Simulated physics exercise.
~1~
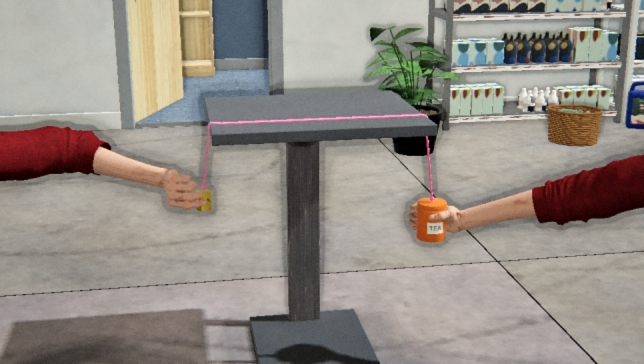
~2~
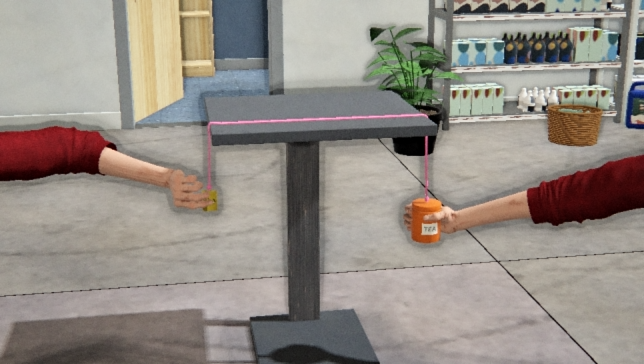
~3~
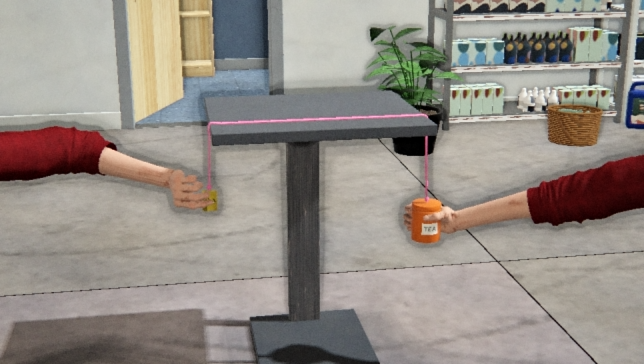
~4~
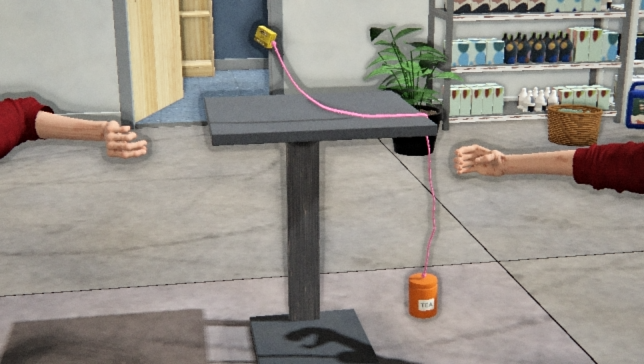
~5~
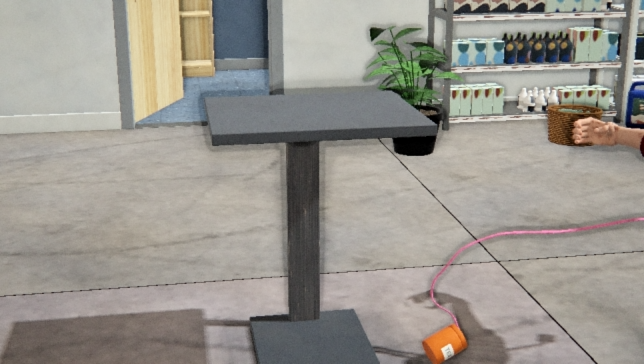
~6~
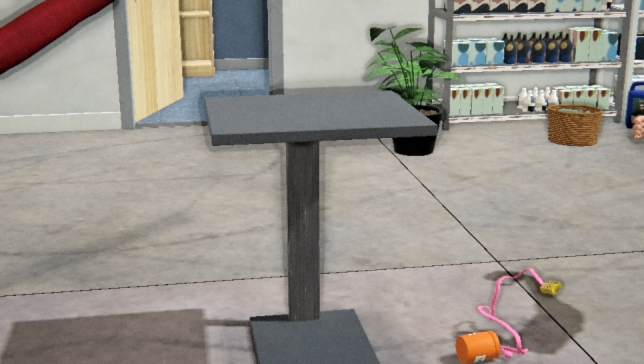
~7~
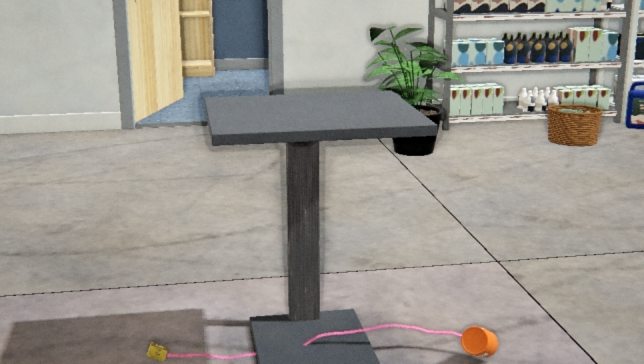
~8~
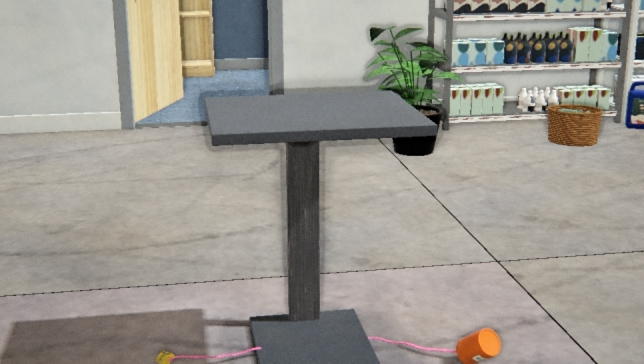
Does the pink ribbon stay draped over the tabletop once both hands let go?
No, the ribbon runs down on the right as the orange jar drops, pulling the small yellow box up, and it all ends up off the tabletop.
